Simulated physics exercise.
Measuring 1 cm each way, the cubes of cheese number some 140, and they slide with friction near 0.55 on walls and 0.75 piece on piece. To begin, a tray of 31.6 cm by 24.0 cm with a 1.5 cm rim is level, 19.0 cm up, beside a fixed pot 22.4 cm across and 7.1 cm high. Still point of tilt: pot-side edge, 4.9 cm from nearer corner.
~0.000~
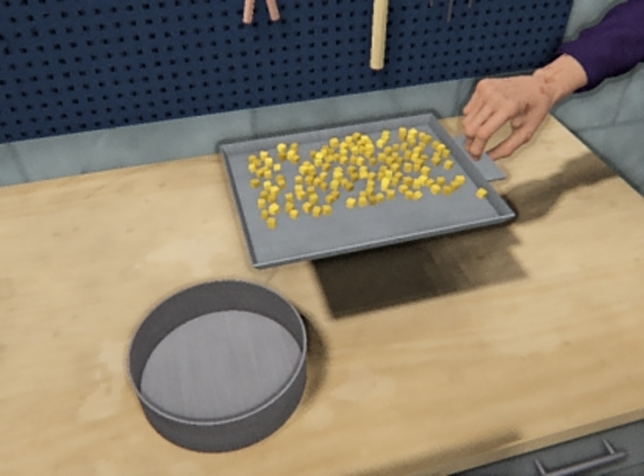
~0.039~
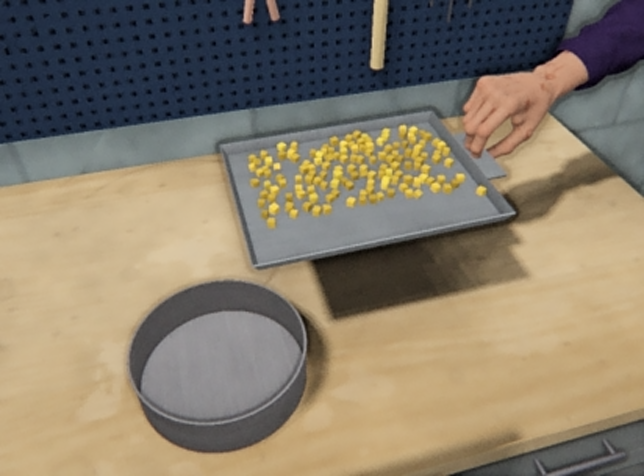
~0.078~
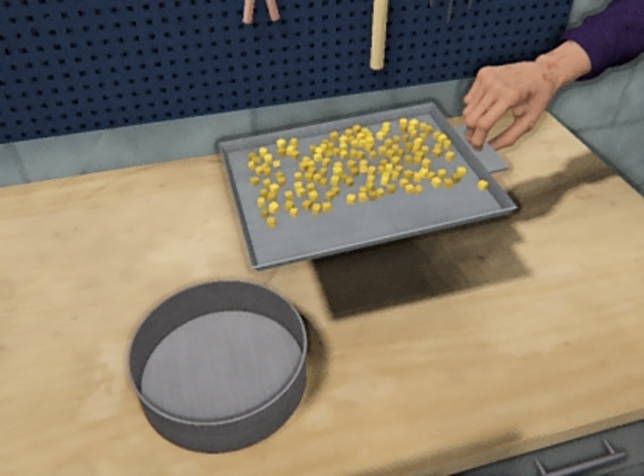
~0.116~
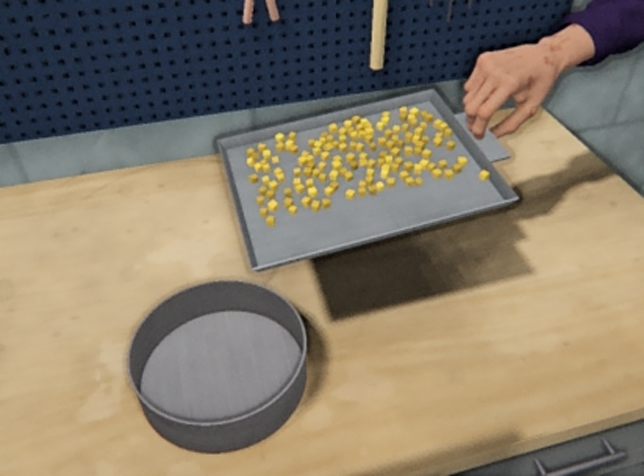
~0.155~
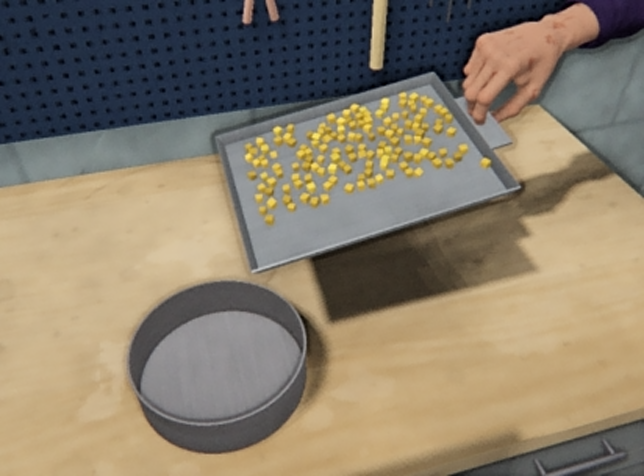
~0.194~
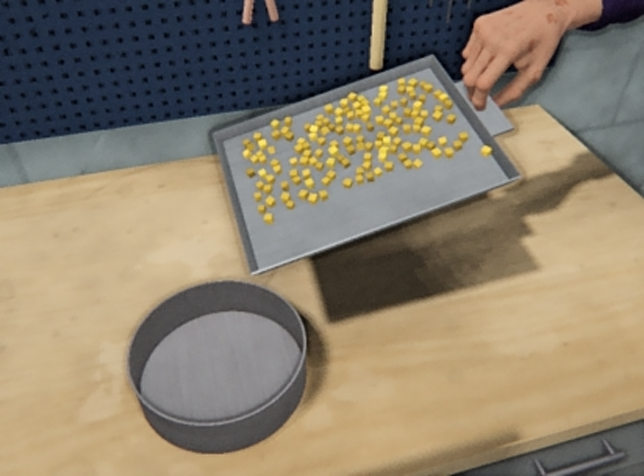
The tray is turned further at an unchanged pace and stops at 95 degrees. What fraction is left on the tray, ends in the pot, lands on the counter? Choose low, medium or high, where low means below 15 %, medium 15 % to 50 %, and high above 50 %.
Shares - tray: Low, pot: High, counter: Low.
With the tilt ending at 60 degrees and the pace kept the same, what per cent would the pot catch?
That would be around 90 percent.
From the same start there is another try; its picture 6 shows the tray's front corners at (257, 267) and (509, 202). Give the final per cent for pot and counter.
That works out as pot 70 and counter 30.
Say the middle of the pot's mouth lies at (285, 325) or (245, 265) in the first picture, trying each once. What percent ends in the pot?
55 % and 5 %.
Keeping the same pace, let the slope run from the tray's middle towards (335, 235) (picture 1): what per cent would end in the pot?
That would be close to 65 per cent.
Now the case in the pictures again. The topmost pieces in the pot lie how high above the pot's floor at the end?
It gets to about 2.5 cm.
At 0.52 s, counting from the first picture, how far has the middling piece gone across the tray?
By then it sits near 4 cm from where it began.
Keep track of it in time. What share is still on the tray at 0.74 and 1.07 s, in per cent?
The figures go 30 and then 0.
After 0.52 s, tilt 55 degrees; the tray holds 100 %, the pot 0 %.
Then, at 0.74 s, tilt 81 degrees; the tray holds 30 %, the pot 10 %.
Then, at 1.07 s, tilt 95 degrees; the tray holds 0 %, the pot 100 %.
At rest (1.8 s), tray 0 %, pot 100 %, counter 0 %.
